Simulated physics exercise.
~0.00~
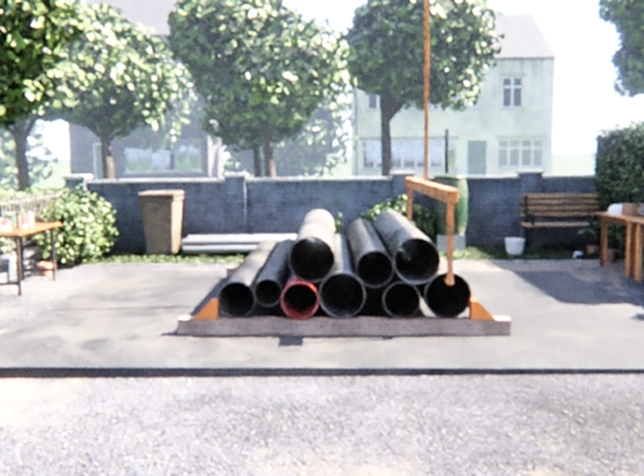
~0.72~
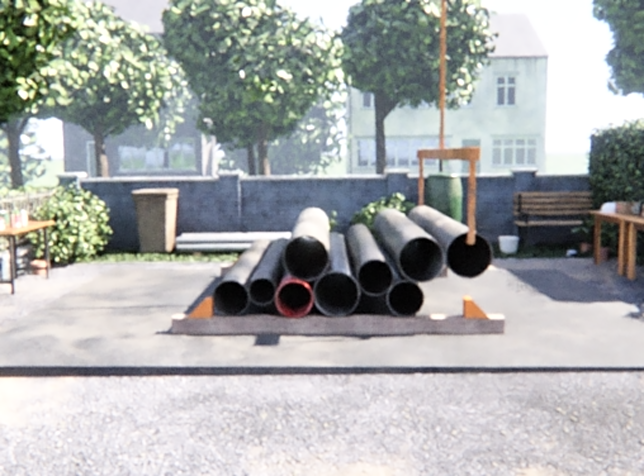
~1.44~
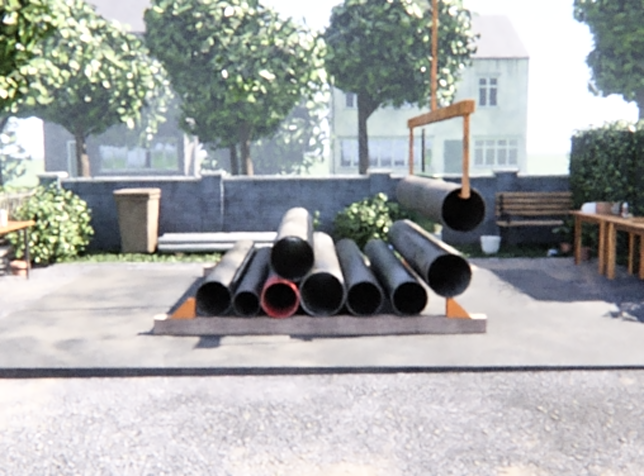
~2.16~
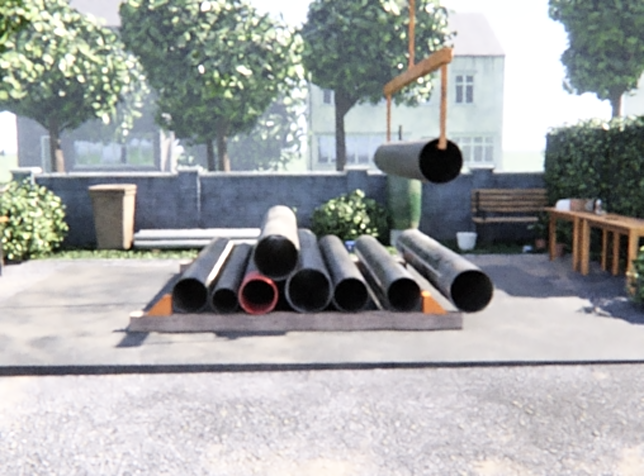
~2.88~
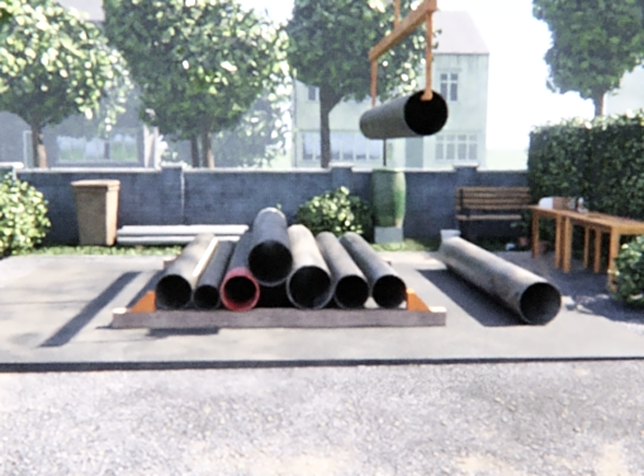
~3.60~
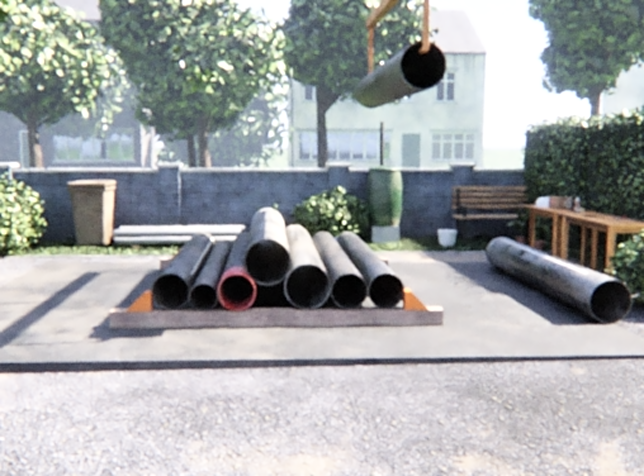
The clip opens on a stack of dark pipes, one marked red, held between orange chocks on a paved yard with a wall and trees behind. An orange beam hooks the pipe at the right end of the bottom row and draws it up and outward. As it rises clear, the upper pipes on the right drop into the space, and one rides over the right chock. That pipe lands on the paving and rolls right toward a wooden table while the camera pans slightly right. Finally, the hoisted pipe hangs tilted overhead, and the red pipe keeps its place in the bottom row.
